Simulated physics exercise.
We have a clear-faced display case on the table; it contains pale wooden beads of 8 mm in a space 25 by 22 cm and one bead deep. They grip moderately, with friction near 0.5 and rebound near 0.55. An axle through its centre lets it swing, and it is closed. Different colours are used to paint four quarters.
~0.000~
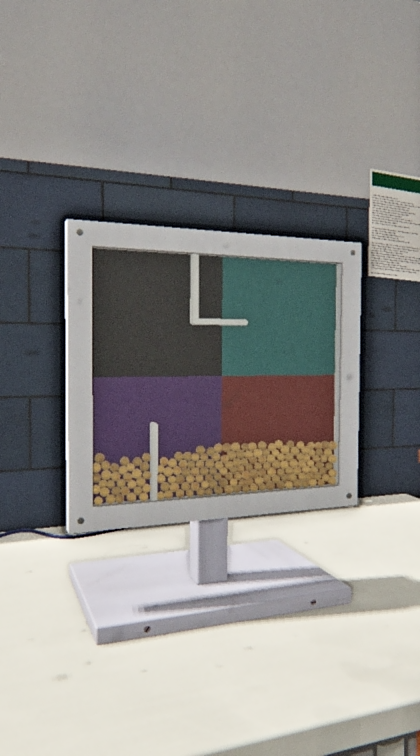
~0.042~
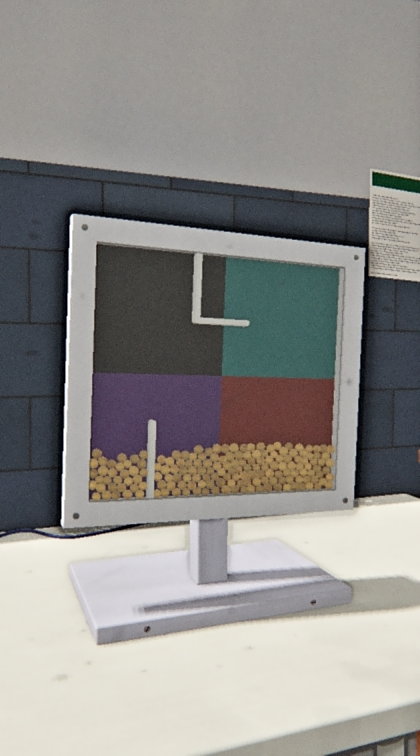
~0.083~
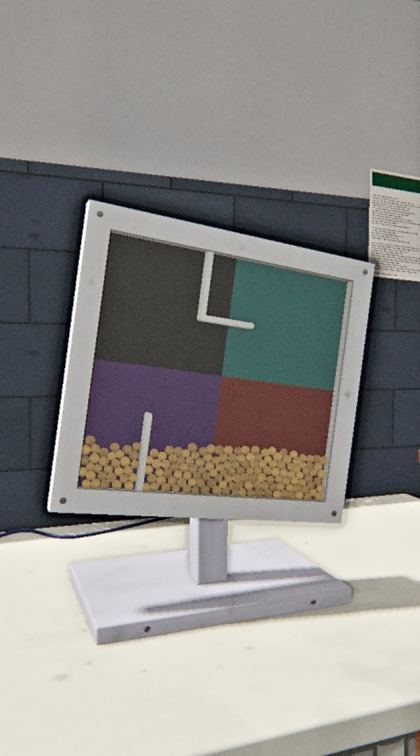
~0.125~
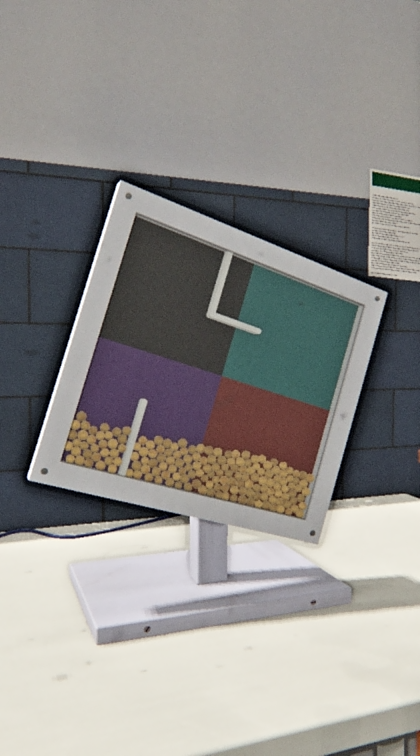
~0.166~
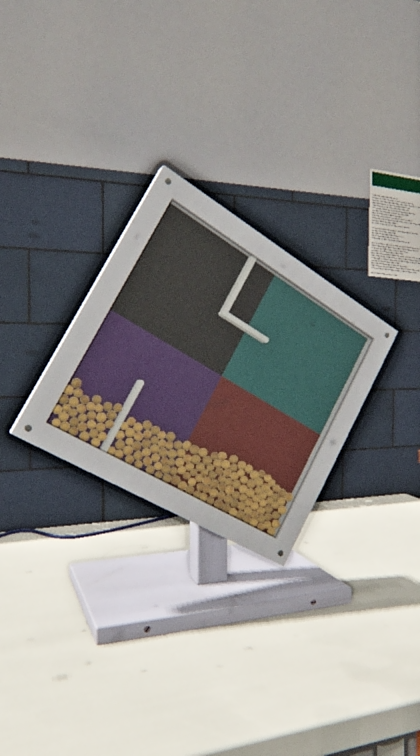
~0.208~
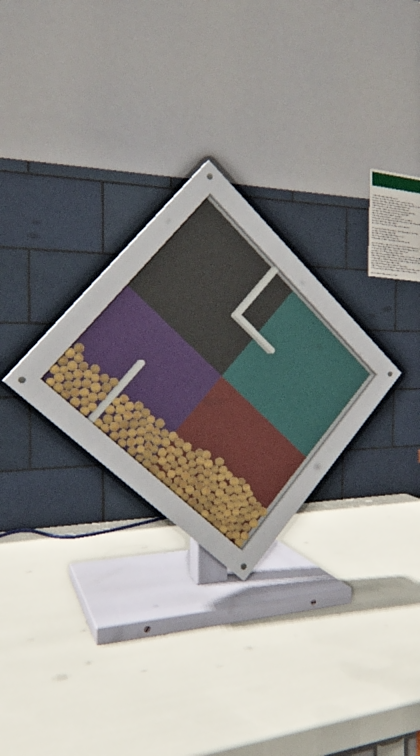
A clear-faced case of pale wooden beads turns clockwise on its stand, its beads slanting.
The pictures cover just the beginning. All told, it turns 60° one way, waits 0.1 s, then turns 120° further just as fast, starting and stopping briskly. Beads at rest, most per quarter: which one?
Answer: Turquoise.
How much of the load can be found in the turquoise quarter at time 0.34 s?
Around 0 percent of the load.
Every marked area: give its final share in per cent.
Final shares - red quarter: 0 %, purple quarter: 0 %, turquoise quarter: 70 %, black quarter: 30 %.
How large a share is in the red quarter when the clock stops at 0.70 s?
55 per cent.
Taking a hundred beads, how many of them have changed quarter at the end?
About 100 per cent.
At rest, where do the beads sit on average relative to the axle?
About 3 cm left and 8 cm below.
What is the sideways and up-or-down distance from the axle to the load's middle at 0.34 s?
7 cm left, 5 cm below.
After 0.34 s, it stands 60° clockwise; the beads' middle is 7 cm left of and 5 cm below the centre; red 55 %, purple 45 %.
After 0.70 s, it stands 119° clockwise; the beads' middle is 6 cm left of and 3 cm below the centre; red 55 %, purple 20 %, turquoise 25 %.
After 0.97 s, it stands 180° clockwise; the beads' middle is 4 cm left of and 7 cm below the centre; red 5 %, turquoise 70 %, black 25 %.
Settled by 1.7 s, it stands 180° clockwise; red 0 %, purple 0 %, turquoise 70 %, black 30 %.
